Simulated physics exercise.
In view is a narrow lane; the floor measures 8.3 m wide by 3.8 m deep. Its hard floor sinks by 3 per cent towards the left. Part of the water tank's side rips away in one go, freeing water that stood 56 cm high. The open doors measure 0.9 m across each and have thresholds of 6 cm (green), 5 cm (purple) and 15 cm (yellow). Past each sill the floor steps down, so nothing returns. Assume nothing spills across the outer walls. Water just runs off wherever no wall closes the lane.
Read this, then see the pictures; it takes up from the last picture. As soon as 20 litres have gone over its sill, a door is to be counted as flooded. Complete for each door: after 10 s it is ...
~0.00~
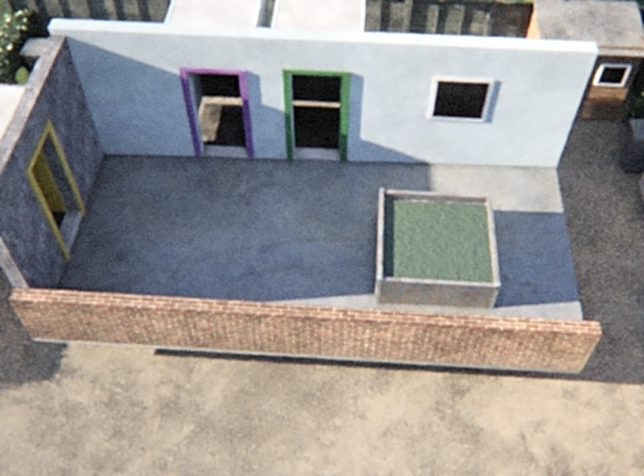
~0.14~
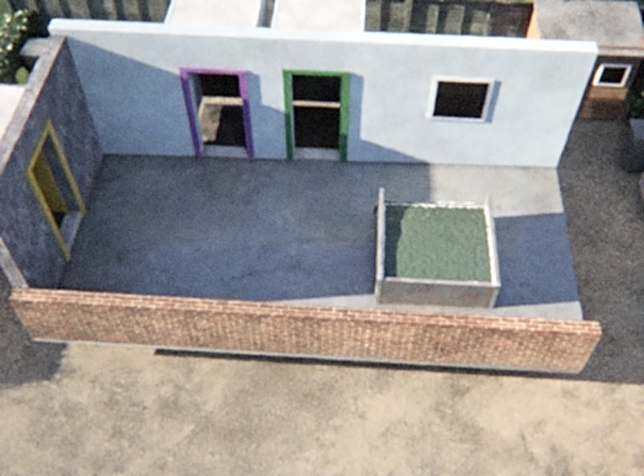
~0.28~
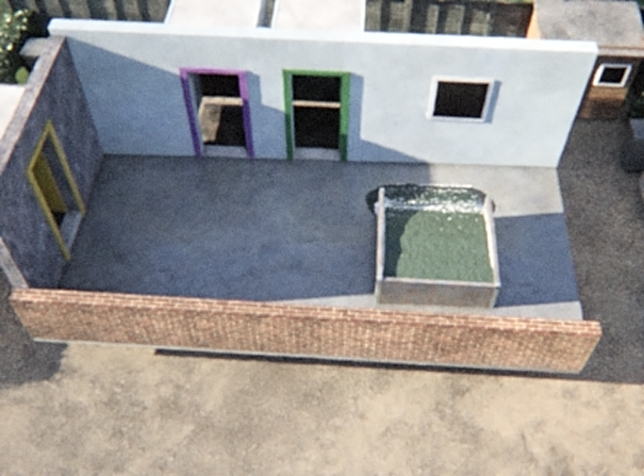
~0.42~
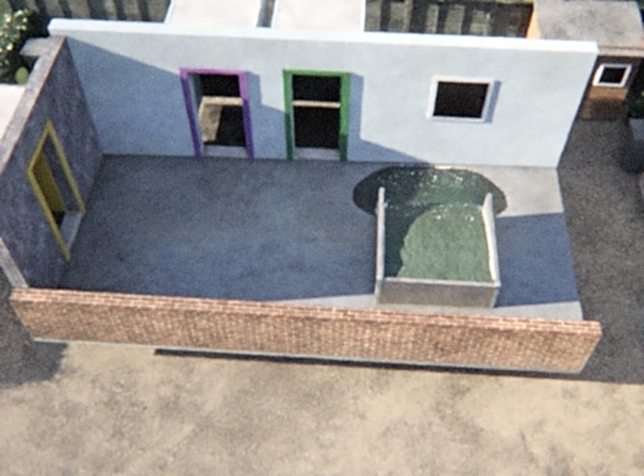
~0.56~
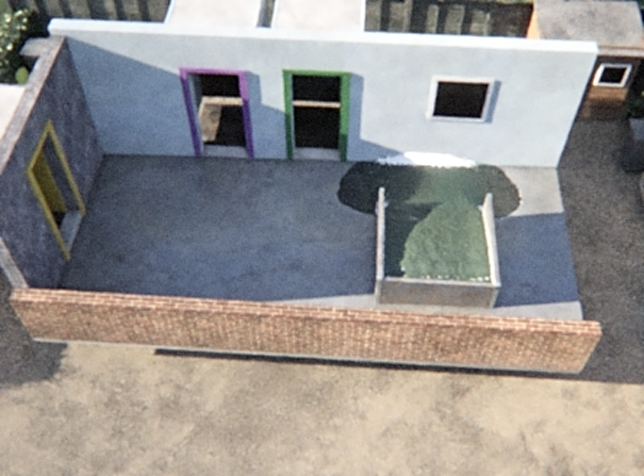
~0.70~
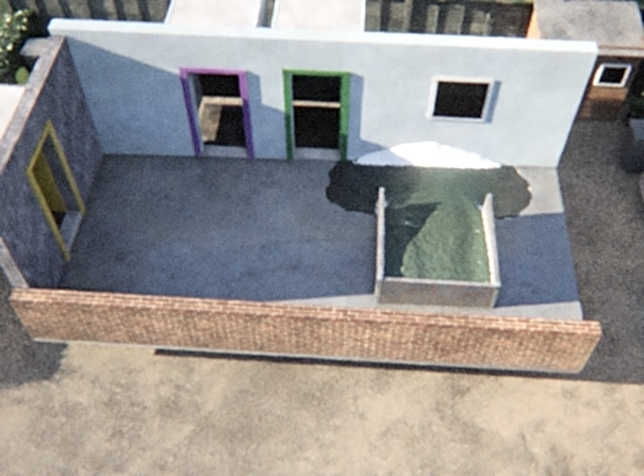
After that time the green door is flooded. After that time the purple door is not flooded. After that time the yellow door is not flooded.
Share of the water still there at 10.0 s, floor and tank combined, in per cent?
Some 72 out of every hundred parts.
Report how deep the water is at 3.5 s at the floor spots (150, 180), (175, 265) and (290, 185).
First 3 cm, then 2 cm, then 6 cm.
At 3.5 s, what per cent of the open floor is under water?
60 %.
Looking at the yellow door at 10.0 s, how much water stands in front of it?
The depth there is near 11.0 cm.
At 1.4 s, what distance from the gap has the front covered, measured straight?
Roughly 3.2 m.
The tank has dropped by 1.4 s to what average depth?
It averages close to 27 centimetres.
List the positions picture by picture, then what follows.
In the first picture, still water, 56 cm deep, in the water tank at (436, 239).
In the second picture, water pours out at (432, 211) and has run 1.0 m, to (486, 217); deepest outside 25 cm, 56 cm at the water tank's back.
In the third picture, the front is at (371, 200), 1.1 m from the gap at (432, 213); 1.3 m2 of floor is under water; 56 cm left at the back of the water tank.
In the fourth picture, the front is at (375, 176), 1.4 m from the gap at (432, 214); 2.5 m2 of floor is under water; 56 cm left at the back of the water tank.
In the fifth picture, the front is at (366, 162), 1.8 m from the gap at (432, 214); 3.4 m2 of floor is under water; 49 cm left at the back of the water tank.
In the sixth picture, water pours out at (432, 214) and has run 2.1 m, to (344, 161); deepest outside 58 cm, 48 cm at the water tank's back.
After 1.4 s water covers 15 % of the floor and is deepest (40 cm) near (423, 175); green door 11 cm at the sill, 1 L in, purple door not reached, yellow door not reached.
After 2.2 s water covers 30 % of the floor and is deepest (29 cm) near (423, 168); green door 12 cm at the sill, 14 L in, purple door 5 cm at the sill, 0 L in, yellow door not reached.
After 3.5 s water covers 60 % of the floor and is deepest (20 cm) near (99, 172); green door 8 cm at the sill, 29 L in, purple door 5 cm at the sill, 0 L in, yellow door 14 cm at the sill, 0 L in.
After 6.0 s water covers 60 % of the floor and is deepest (18 cm) near (47, 318); green door 5 cm at the sill, 34 L in, purple door 3 cm at the sill, 1 L in, yellow door 12 cm at the sill, 0 L in.
After 10.0 s water covers 75 % of the floor and is deepest (14 cm) near (101, 165); green door 4 cm at the sill, 34 L in, purple door 2 cm at the sill, 1 L in, yellow door 11 cm at the sill, 1 L in.
